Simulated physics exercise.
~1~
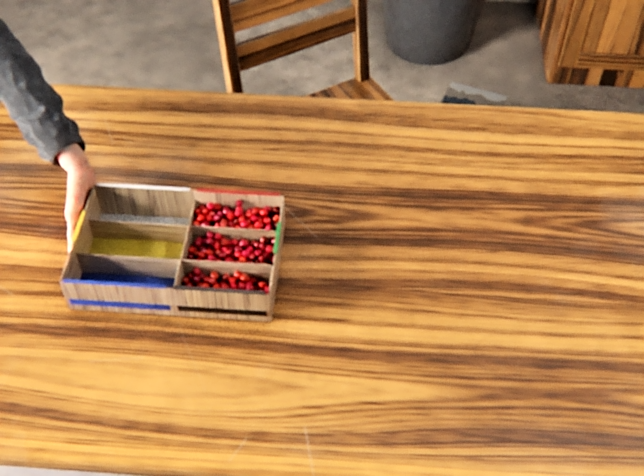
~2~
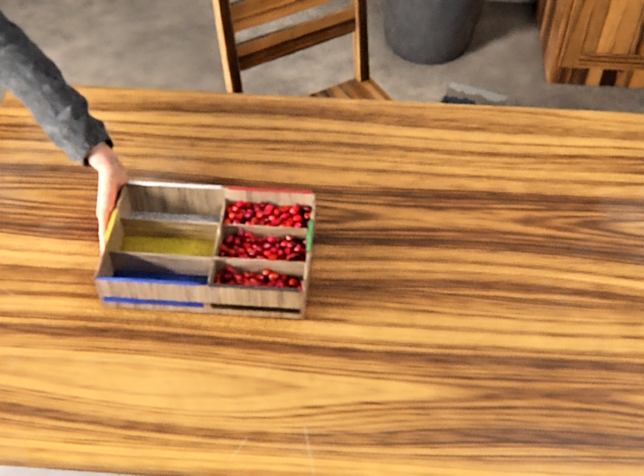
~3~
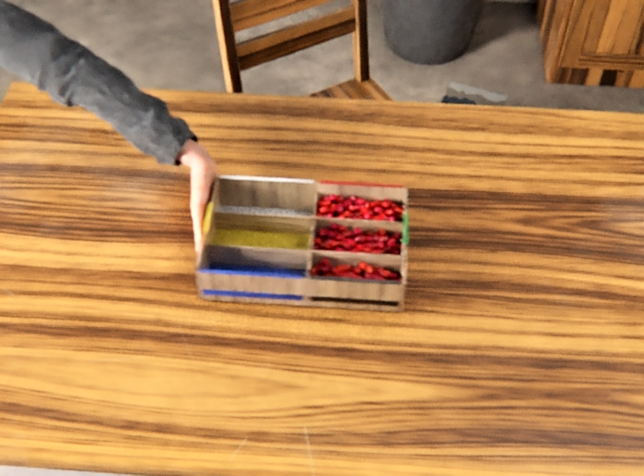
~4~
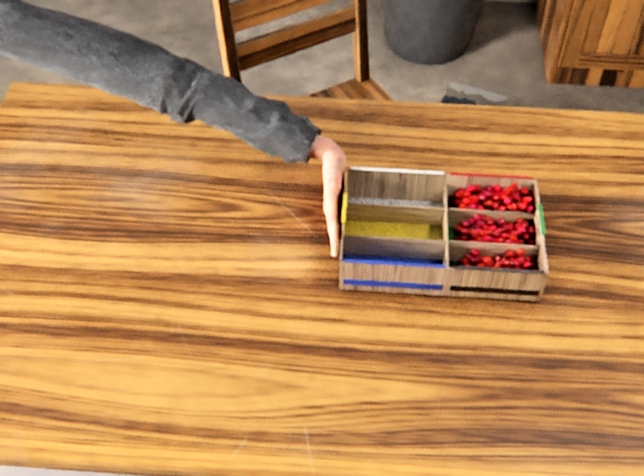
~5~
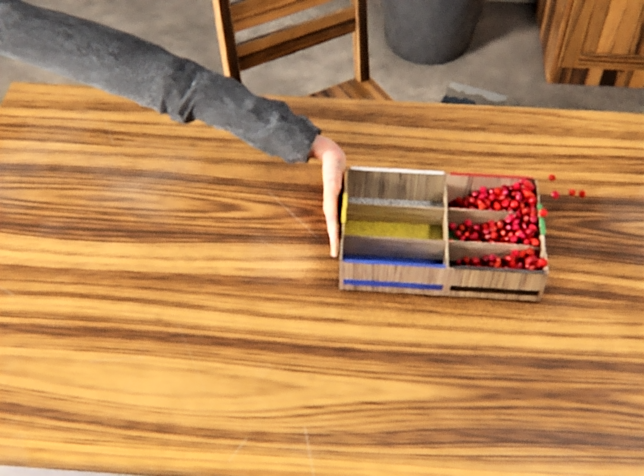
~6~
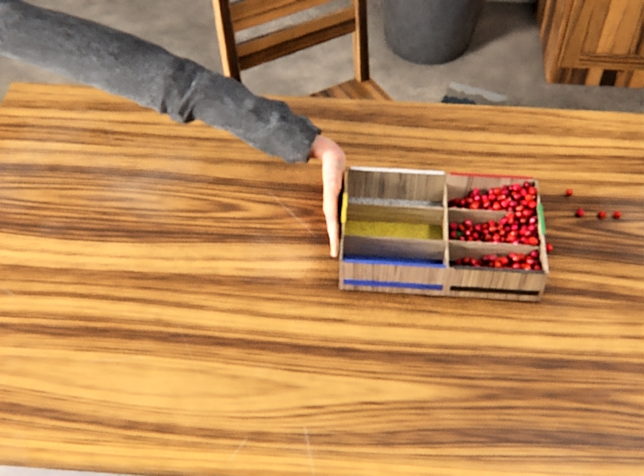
In this clip, a gray-sleeved arm pushes a divided wooden tray holding red cranberries in its right-hand compartments rightward across a wooden table, then stops. The berries surge toward the right side and several spill over, coming to rest on the tabletop while most remain inside.
